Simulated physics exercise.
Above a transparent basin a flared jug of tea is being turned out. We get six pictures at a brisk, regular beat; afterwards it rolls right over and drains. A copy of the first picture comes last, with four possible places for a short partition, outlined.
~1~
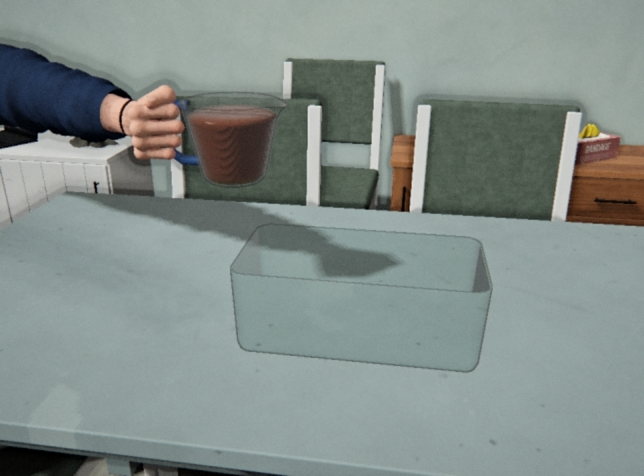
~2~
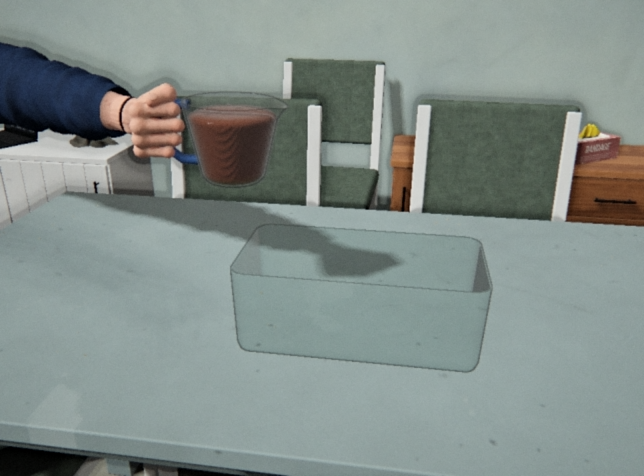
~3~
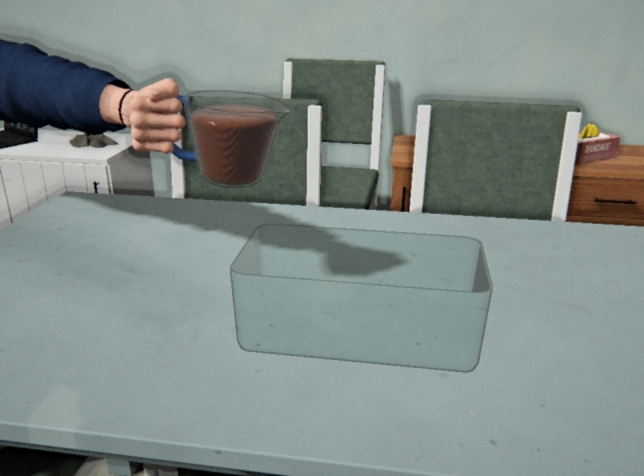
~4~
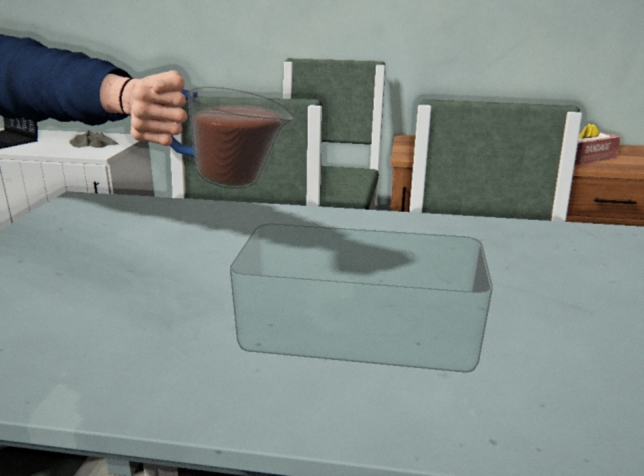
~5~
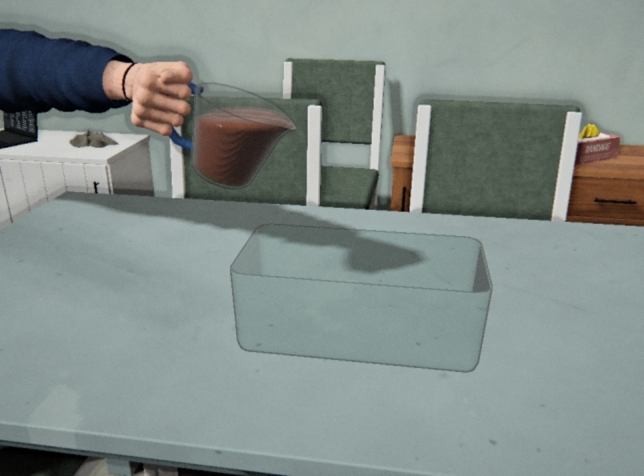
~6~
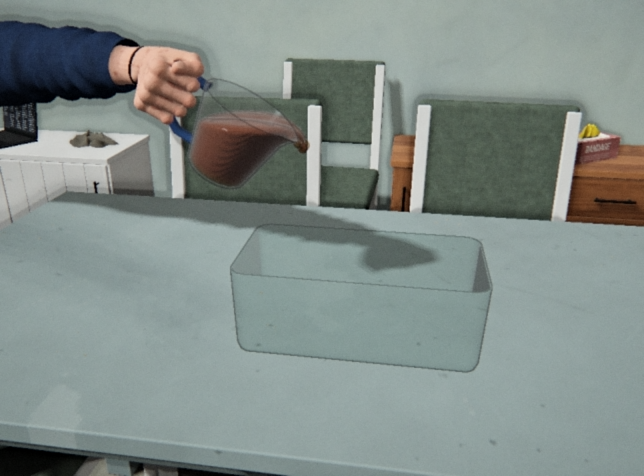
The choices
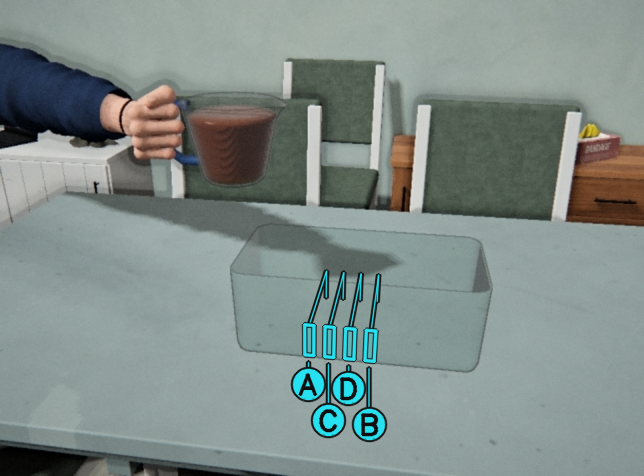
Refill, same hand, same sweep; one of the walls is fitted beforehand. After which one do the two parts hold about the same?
Slot C.
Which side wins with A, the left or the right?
The right side.
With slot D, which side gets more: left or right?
The left side.
On the marked copy, A at (308, 362); B at (369, 368); C at (328, 364); D at (348, 366).
For slot A, about 10 % ends left of the wall and 89 % right of it.
For slot B, about 92 % ends left of the wall and 5 % right of it; 3 % is lost outside.
For slot C, about 42 % ends left of the wall and 57 % right of it.
For slot D, about 83 % ends left of the wall and 15 % right of it.
